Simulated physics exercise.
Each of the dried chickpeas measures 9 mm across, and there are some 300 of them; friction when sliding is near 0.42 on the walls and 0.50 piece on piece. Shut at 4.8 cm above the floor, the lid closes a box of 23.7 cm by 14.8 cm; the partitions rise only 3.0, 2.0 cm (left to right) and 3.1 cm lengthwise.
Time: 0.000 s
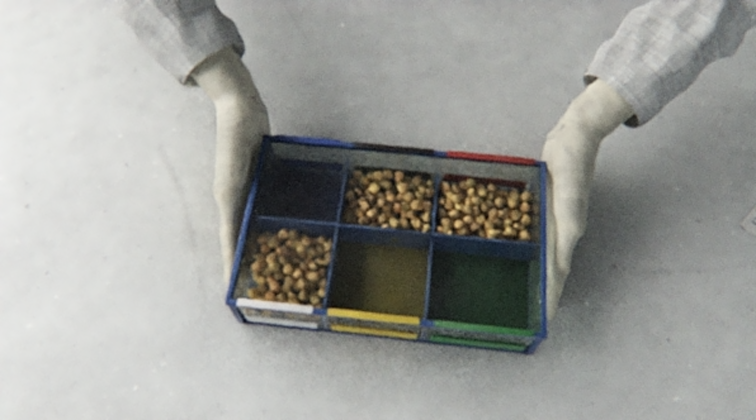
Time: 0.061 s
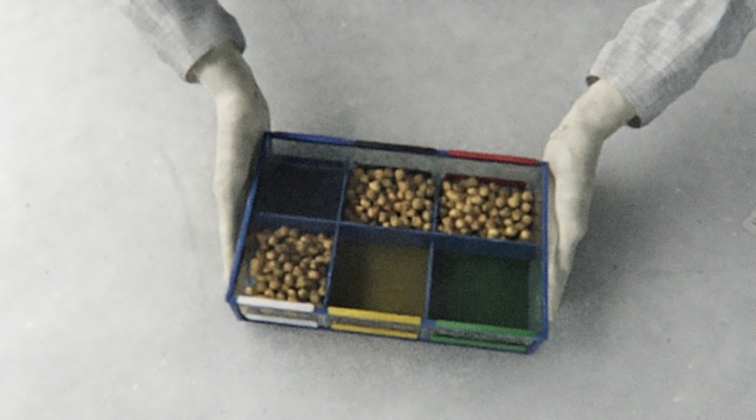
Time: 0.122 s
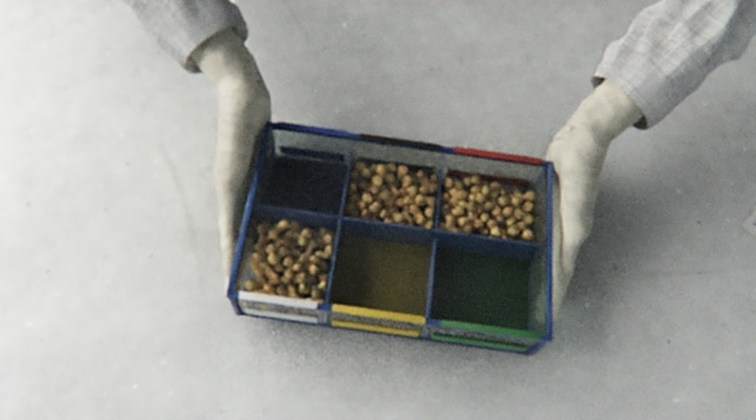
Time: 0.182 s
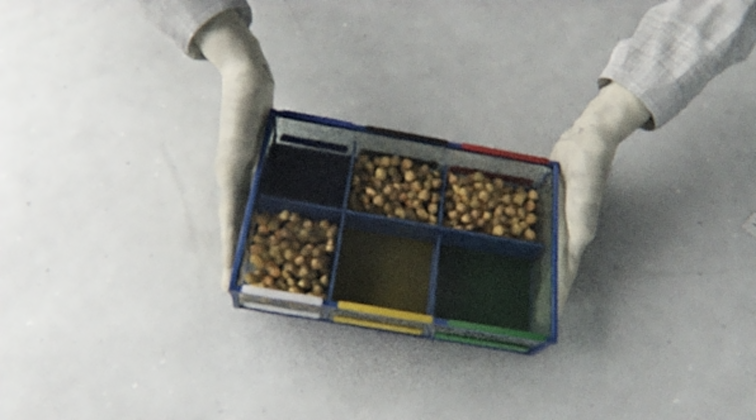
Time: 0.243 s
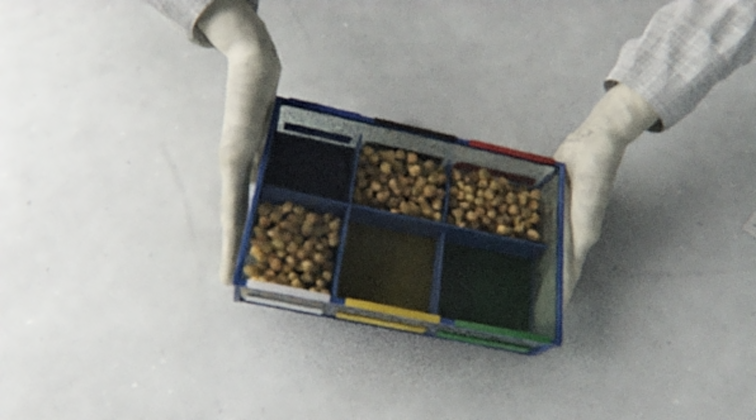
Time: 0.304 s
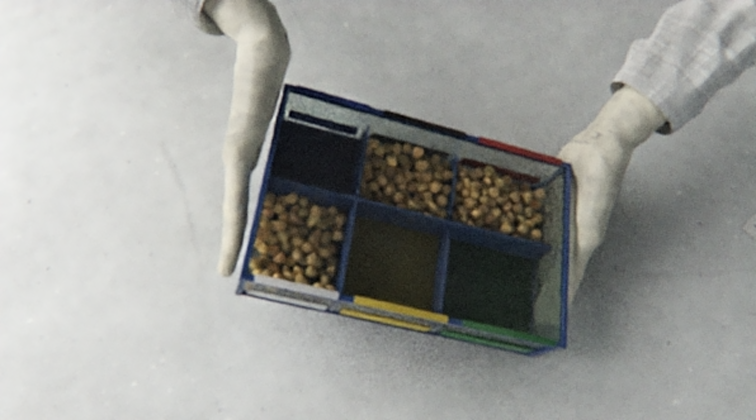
Two hands tilting a clear-sided, six-compartment box of dried chickpeas, raising its left side while the right front corner dips slightly.
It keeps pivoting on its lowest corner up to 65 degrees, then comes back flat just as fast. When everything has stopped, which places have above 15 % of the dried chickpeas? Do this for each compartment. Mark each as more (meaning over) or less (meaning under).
Red - more; blue - less; green - less; yellow - less; white - more; black - more.
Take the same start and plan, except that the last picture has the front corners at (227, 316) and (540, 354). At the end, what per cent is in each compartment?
Red 35, blue 0, green 0, yellow 0, white 30, black 35.
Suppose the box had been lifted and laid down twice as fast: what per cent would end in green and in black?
I'd expect green at 5 percent and black at 20 percent.
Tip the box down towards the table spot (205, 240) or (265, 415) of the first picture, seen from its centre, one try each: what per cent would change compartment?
Approximately 15 percent, then 10 percent.
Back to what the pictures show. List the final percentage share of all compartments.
Final shares: Red 45 %; blue 0 %; green 5 %; yellow 0 %; white 25 %; black 25 %.
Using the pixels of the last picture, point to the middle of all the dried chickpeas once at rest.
When it all comes to rest, the middle is near (427, 231).
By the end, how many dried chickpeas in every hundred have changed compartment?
Near 15 per cent, all told.
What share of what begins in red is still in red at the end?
Around 100 %.
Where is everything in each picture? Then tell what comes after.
In the first frame, box tilt 0 degrees, front corners at (231, 300) and (541, 334); red 35 %, white 30 %, black 35 %.
In the second frame, box tilt 1 degrees, front corners at (232, 298) and (543, 334).
In the third frame, box tilt 5 degrees, front corners at (232, 293) and (547, 336), lowest corner right front.
In the fourth frame, box tilt 9 degrees, front corners at (235, 286) and (551, 338), lowest corner right front.
In the fifth frame, box tilt 13 degrees, front corners at (240, 280) and (556, 341), lowest corner right front.
In the sixth frame, box tilt 18 degrees, front corners at (246, 275) and (561, 343), lowest corner right front; red 35 %, white 30 %, black 35 %. The box's pace is about 75 degrees a second.
After 1.07 s, tilt 64 degrees; red 40 %, white 30 %, black 30 %.
After 1.59 s, tilt 27 degrees; red 45 %, green 5 %, white 25 %, black 25 %.
After 2.16 s, tilt 0 degrees; red 45 %, green 5 %, white 25 %, black 25 %.
By 2.5 s all is still; red 45 %, blue 0 %, green 5 %, yellow 0 %, white 25 %, black 25 %.
